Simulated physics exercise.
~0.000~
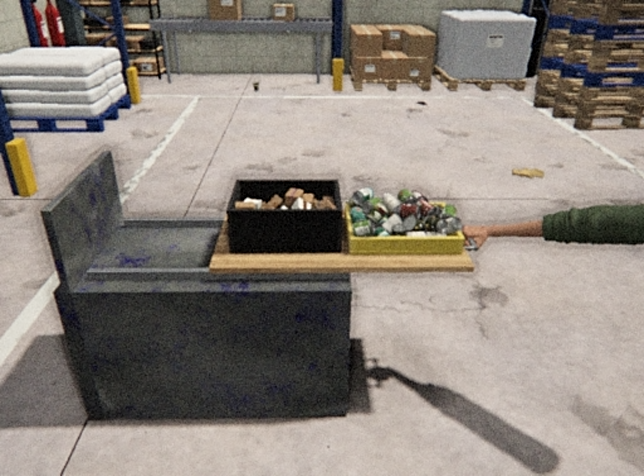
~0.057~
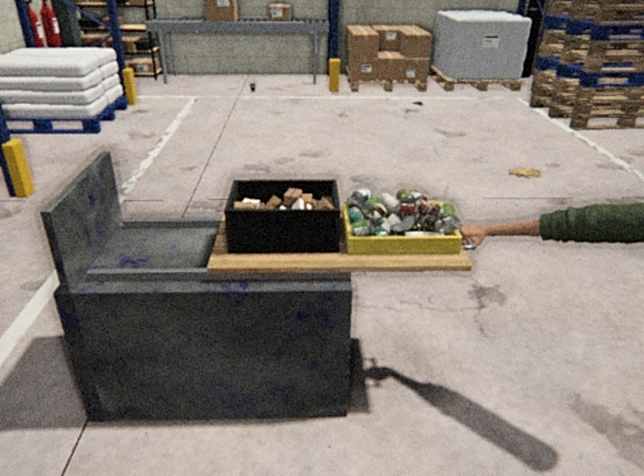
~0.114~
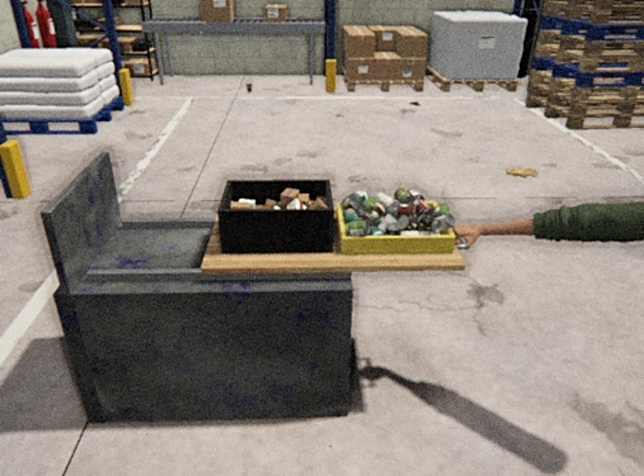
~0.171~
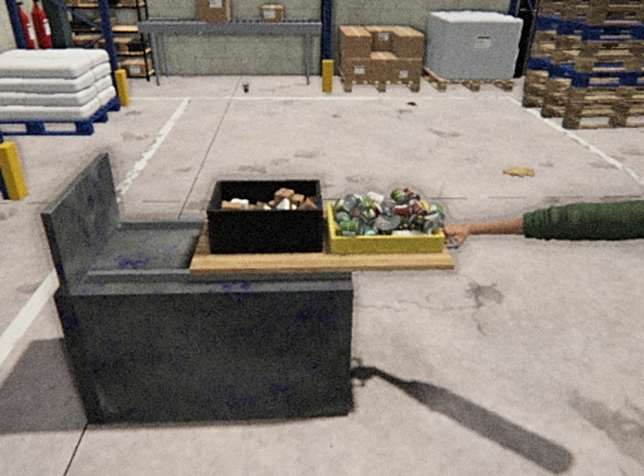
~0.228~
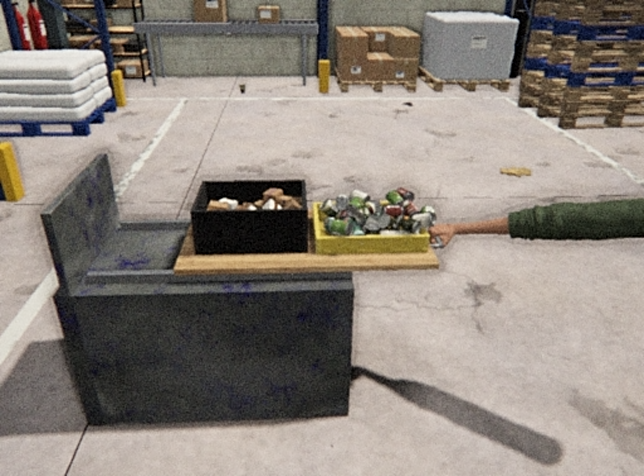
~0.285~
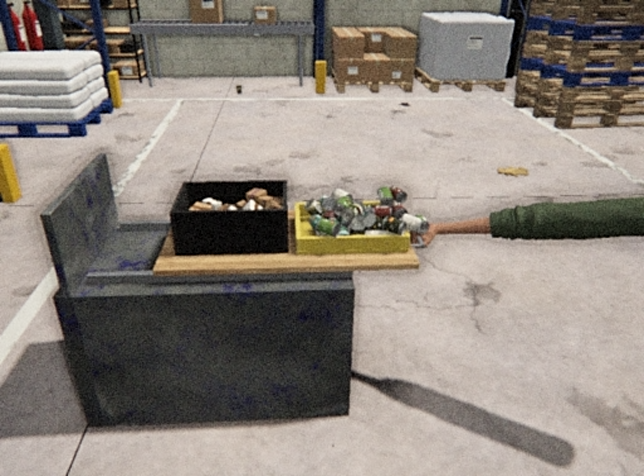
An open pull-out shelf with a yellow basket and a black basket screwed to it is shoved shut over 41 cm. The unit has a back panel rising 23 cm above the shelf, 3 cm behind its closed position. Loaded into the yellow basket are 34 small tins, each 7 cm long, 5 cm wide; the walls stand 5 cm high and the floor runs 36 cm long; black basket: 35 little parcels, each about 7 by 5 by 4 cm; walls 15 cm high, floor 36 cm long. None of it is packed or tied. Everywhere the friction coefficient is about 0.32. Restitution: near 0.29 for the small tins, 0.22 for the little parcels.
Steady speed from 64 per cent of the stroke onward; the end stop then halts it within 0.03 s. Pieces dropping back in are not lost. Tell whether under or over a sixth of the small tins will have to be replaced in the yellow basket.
Of the small tins, over a sixth will have to be replaced.
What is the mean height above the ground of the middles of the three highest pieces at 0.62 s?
Their middles average near 80 cm high.
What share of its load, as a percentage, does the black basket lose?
Black basket - about 0 per cent.
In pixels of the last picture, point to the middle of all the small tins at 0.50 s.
They're centred near (285, 228).
After 0.42 s, the runners reach their end.
After 0.50 s, the yellow basket is down by 6 of 34 and the black basket has all 35.
After 0.62 s, the yellow basket is down by 8 of 34 and the black basket has all 35.
After 0.84 s, the yellow basket is down by 9 of 34 and the black basket has all 35.
When it is over (at 1.27 s), the yellow basket is down by 9 of 34 and the black basket has all 35. Asked share, 9 of 34, 26 per cent.
